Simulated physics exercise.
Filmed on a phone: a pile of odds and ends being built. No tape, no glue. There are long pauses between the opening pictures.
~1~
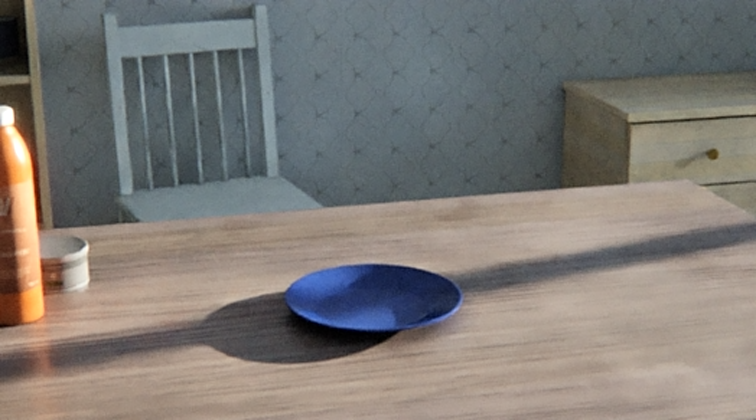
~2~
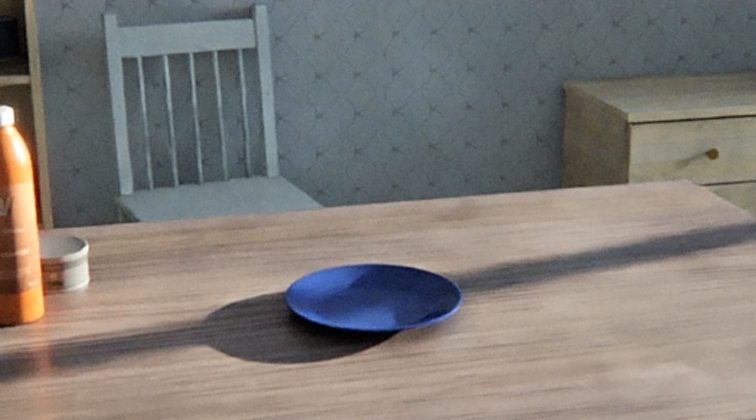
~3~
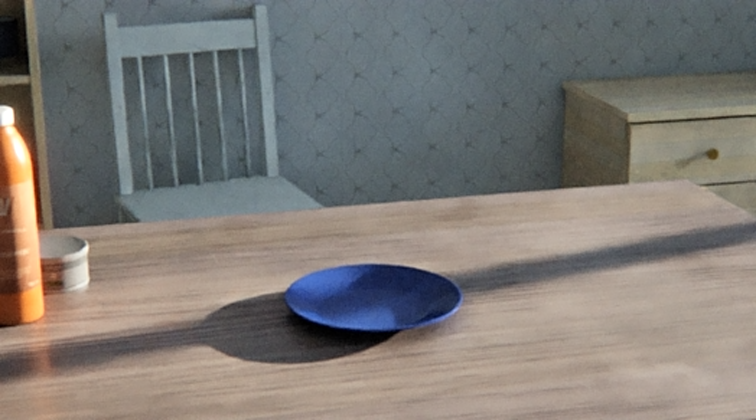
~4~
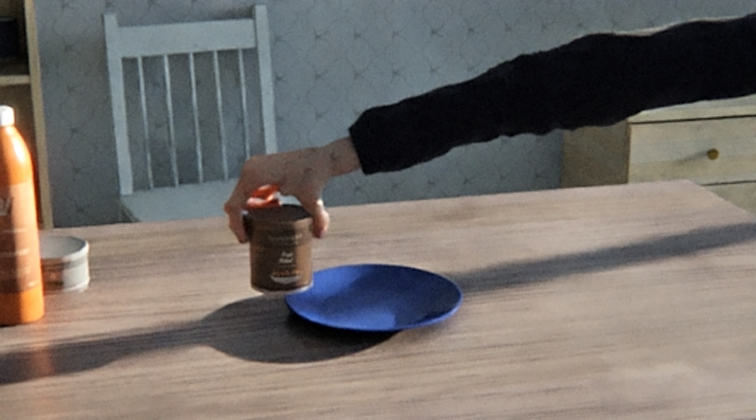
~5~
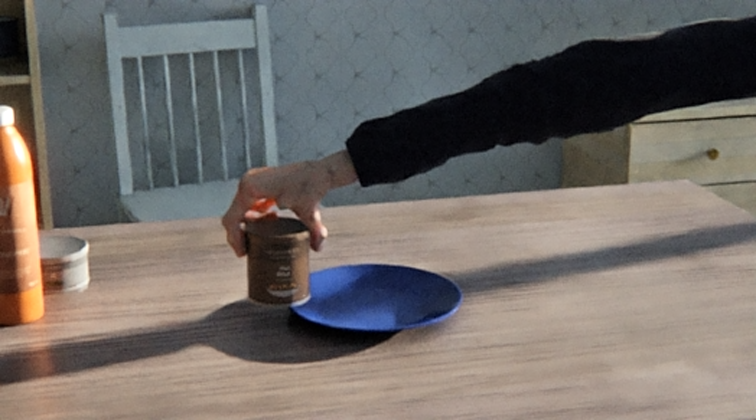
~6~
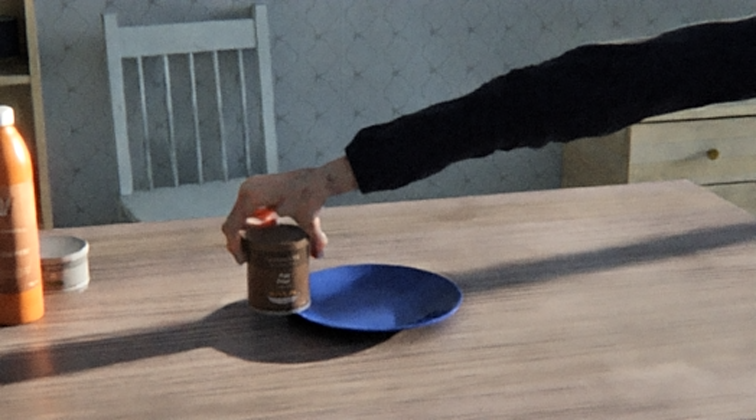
A blue plate sits near the middle of a wooden table, seen from slightly above, with a pale chair, patterned wallpaper and a light wood chest of drawers behind. An orange bottle and a small grey tub stand at the left. After a still spell, a dark-sleeved arm reaching from the right lowers a brown tin to the table beside the plate's left edge, fingers still gripping it.
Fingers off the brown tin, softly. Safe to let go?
Here the pile gives way.
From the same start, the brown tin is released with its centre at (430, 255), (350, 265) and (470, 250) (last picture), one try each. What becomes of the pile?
In the first case it keeps its balance; in the second case it stays up; in the third case it gives way.
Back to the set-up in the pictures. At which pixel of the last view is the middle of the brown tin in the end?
Around (203, 298).
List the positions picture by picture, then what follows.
The last thing is not in view yet; orange bottle (6, 215), in the first picture.
The last thing is not in view yet; grey tub (53, 264), in the second picture.
The last thing is not in view yet; blue plate (374, 302), in the third picture.
Coming down; brown tin (281, 249); orange bottle (6, 215), in the fourth picture.
Coming down; brown tin (278, 262); grey tub (53, 264), in the fifth picture.
Set down, still held; brown tin (278, 269); blue plate (374, 302), in the sixth picture.
Then, 0.40 s on from there, brown tin turned 51° from how it was put near (242, 279).
Then, 0.60 s on from there, brown tin on its side near (204, 297).
Then, 2.10 s on from there, brown tin on its side near (203, 298).
In the end, toppled in the pile, brown tin; the other 3 unmoved. At the end, from the last picture's camera, brown tin near (203, 297). The pile loses its balance.
